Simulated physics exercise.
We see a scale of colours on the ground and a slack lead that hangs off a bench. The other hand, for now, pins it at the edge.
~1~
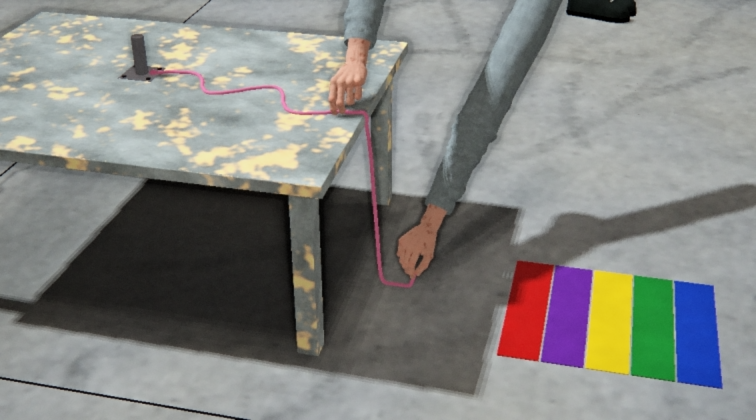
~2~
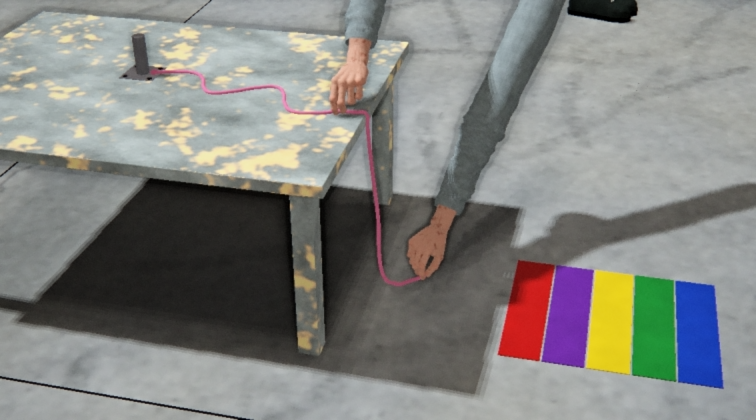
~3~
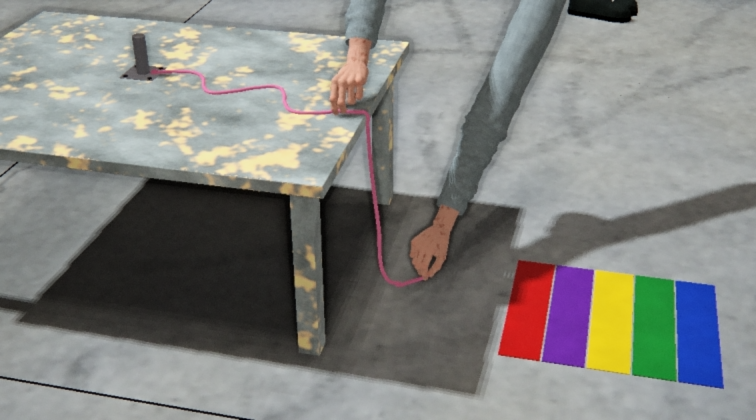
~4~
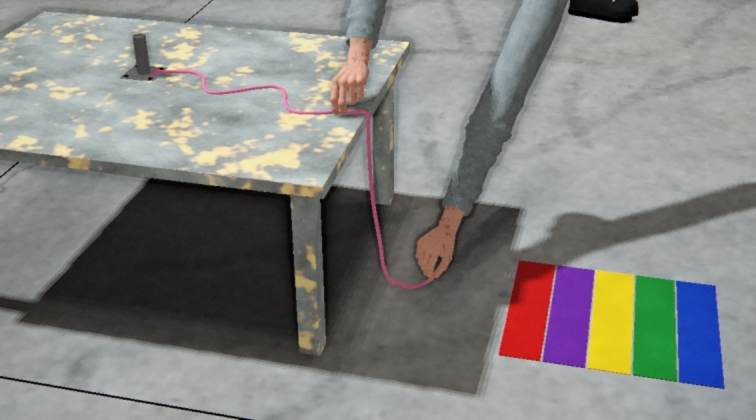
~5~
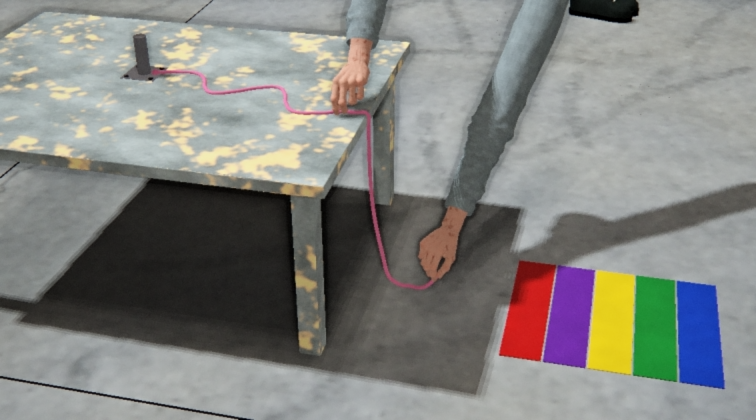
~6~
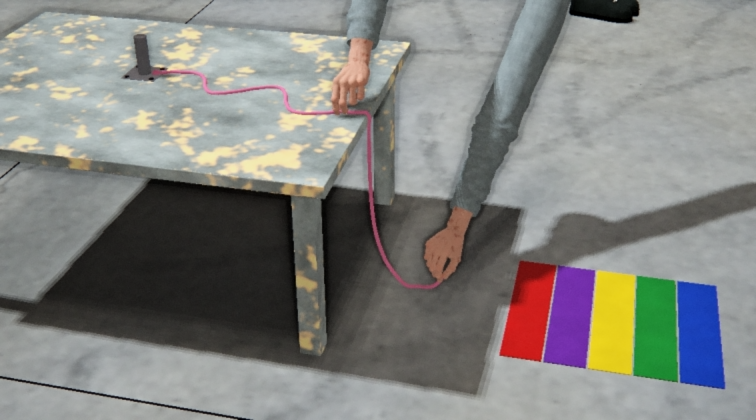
To begin with, one hand pins a slack pink lead at the edge of a worn bench while another holds its hanging end low, left of a strip of coloured bands on the ground. The lower hand then shifts slightly right, drawing the end a little towards the red band, while the upper hand stays put.
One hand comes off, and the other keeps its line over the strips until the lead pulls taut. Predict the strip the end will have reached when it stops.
I would say the yellow strip.
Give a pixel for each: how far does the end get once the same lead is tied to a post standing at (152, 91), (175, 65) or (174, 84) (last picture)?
The places are (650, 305), (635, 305) and (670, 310).
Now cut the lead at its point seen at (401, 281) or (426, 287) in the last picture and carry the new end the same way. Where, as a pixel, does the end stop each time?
I'd say somewhere near (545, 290) the first time and near (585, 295) the second time.
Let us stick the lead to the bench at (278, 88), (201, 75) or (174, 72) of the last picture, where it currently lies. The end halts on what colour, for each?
You'd see purple first, yellow next, and yellow last.
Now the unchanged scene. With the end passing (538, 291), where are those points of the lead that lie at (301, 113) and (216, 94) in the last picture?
Near (369, 110) and (246, 88).
Soon after, end near (538, 291); over red.
Then, end near (587, 298); over purple.
At full stretch, end near (617, 302); over yellow. The yellow one.
